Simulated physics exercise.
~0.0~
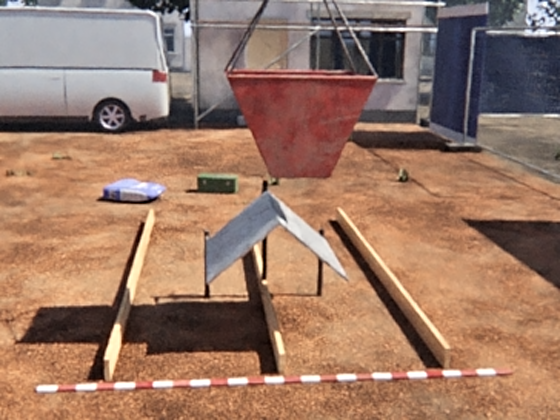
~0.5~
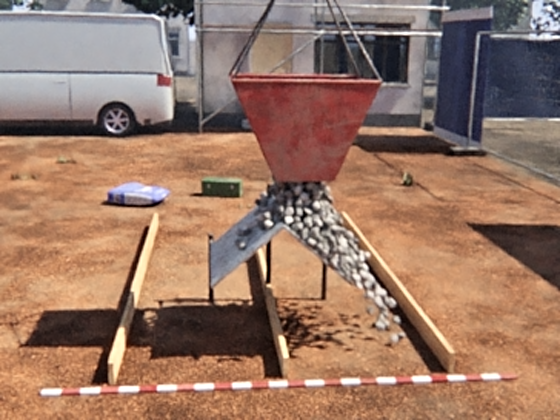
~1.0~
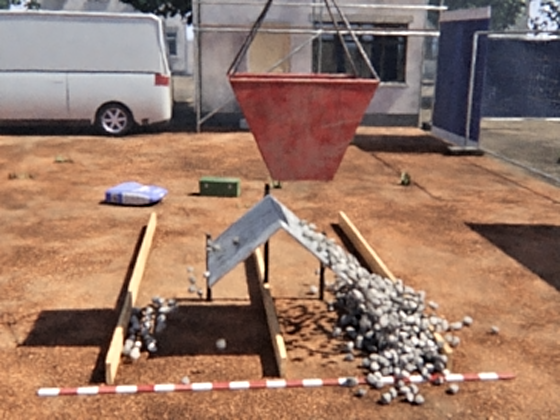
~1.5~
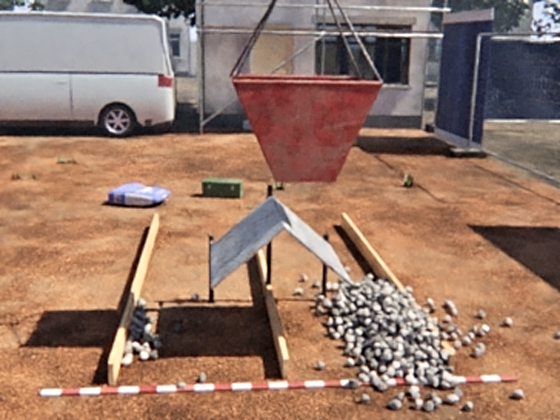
A red skip hangs from cables above a fixed grey steel ridge with two sloping sides, seen from the front by a slightly swaying camera on a reddish dirt yard. Wooden planks lie on the ground below, behind a red and white striped pole, with a white van, a building and blue fencing beyond. Grey stones pour from the bottom of the skip onto the ridge, mostly down its right slope. They heap up on the right, while a few land on the left. At the end the steel is bare, with a large pile in the right bay, some stones scattered past it, and a small cluster in the left bay.
